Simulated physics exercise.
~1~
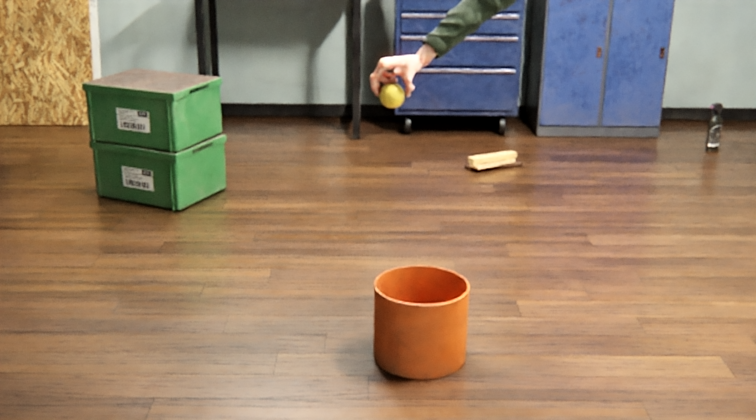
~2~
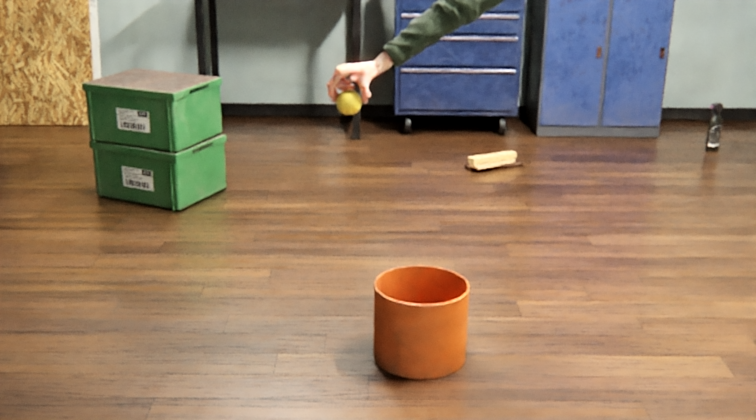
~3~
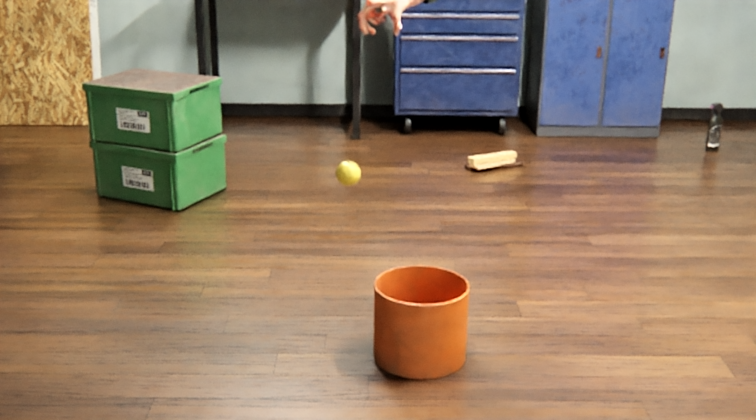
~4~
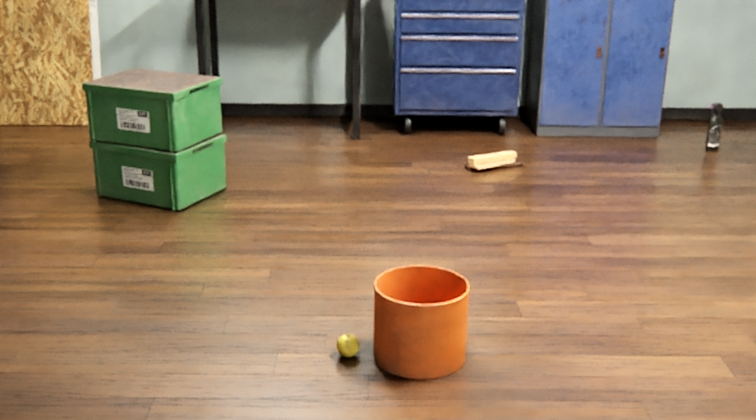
In a workshop, a hand moves a small yellow apple left and drops it, the fruit landing beside an orange bucket.
